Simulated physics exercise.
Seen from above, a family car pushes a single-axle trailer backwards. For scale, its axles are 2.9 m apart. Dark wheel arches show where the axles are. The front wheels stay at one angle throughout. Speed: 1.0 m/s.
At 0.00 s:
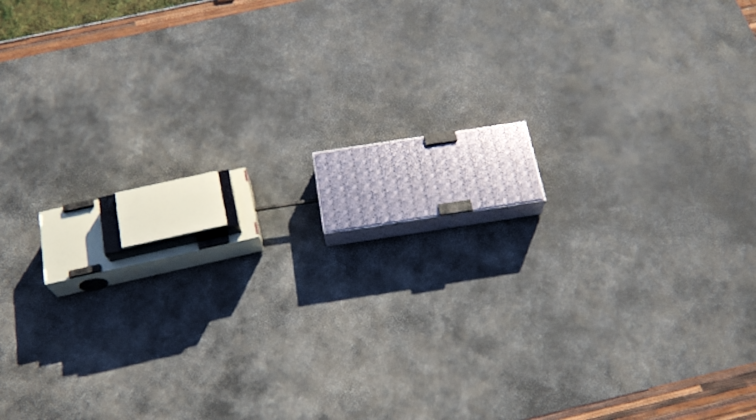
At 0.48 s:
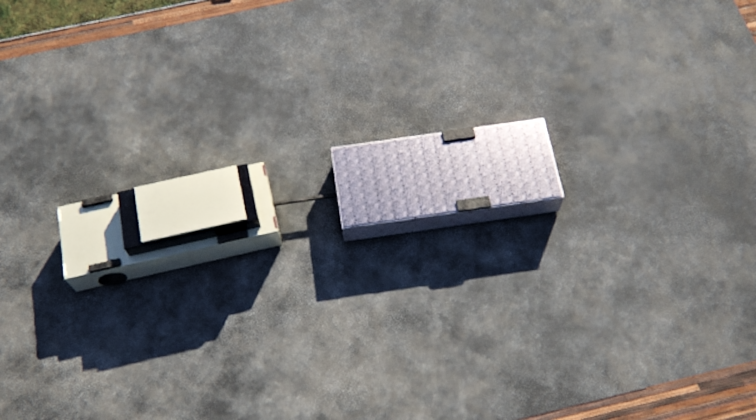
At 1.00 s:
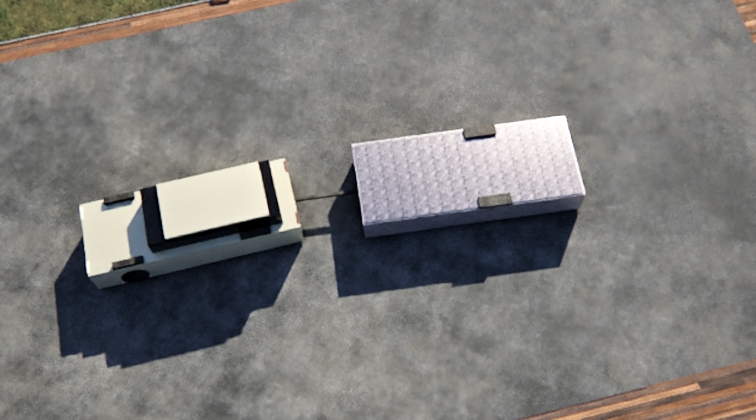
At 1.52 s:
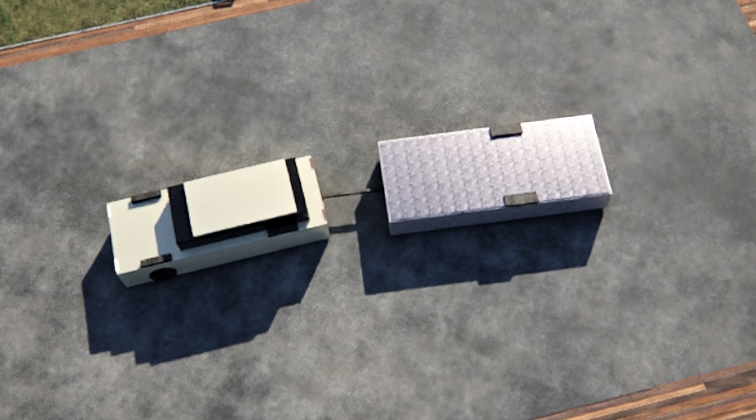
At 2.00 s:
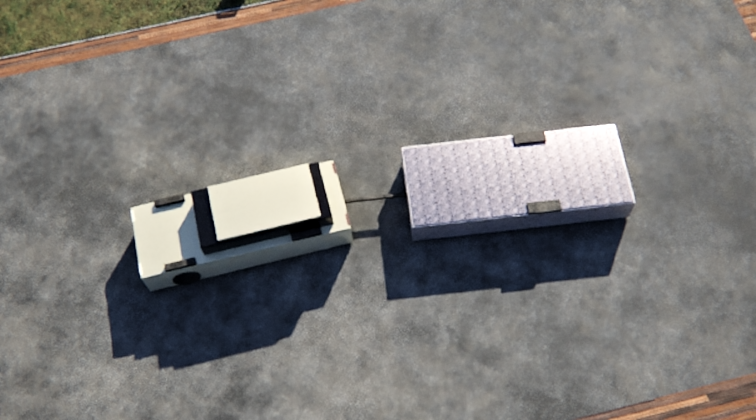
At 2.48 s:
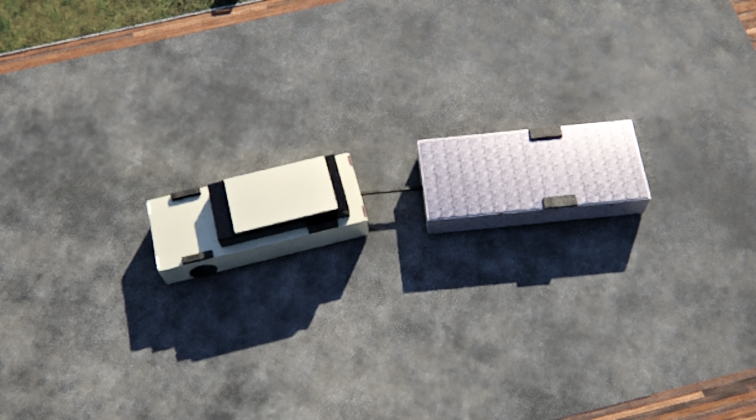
A cream car with black window trim and a pale lilac, box-shaped trailer move slowly to the right across a mottled grey paved surface, seen from above. The car is on the left, its bonnet pointing left, and it backs up, pushing the trailer ahead of it by a thin coupling, their dark shadows falling below them. The pair shift a modest distance, the angle between them changing only slightly, while the brick-coloured edging and corner of grass stay nearly still.
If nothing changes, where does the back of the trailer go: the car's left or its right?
It swings round to the driver's left-hand side.
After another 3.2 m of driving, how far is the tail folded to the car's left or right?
Some 20° to its left.
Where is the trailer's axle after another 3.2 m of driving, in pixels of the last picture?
Around (688, 163).
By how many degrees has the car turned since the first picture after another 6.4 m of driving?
About 2°.
Then, 4.1 s in, the tail is 14° to the car's left, the car has turned 1° and the trailer's axle is at (621, 162) of the last picture.
Then, 5.7 s in, the tail is 21° to the car's left, the car has turned 2° and the trailer's axle is at (688, 163) of the last picture.
Then, 7.3 s in, the tail is 30° to the car's left, the car has turned 2° and the trailer's axle is at (753, 171) of the last picture.
Then, 8.9 s in, the tail is 43° to the car's left, the car has turned 2° and the trailer's axle is out of the picture.
Then, 10.5 s in, the tail is 60° to the car's left, the car has turned 3° and the trailer's axle is out of the picture; it has jack-knifed.
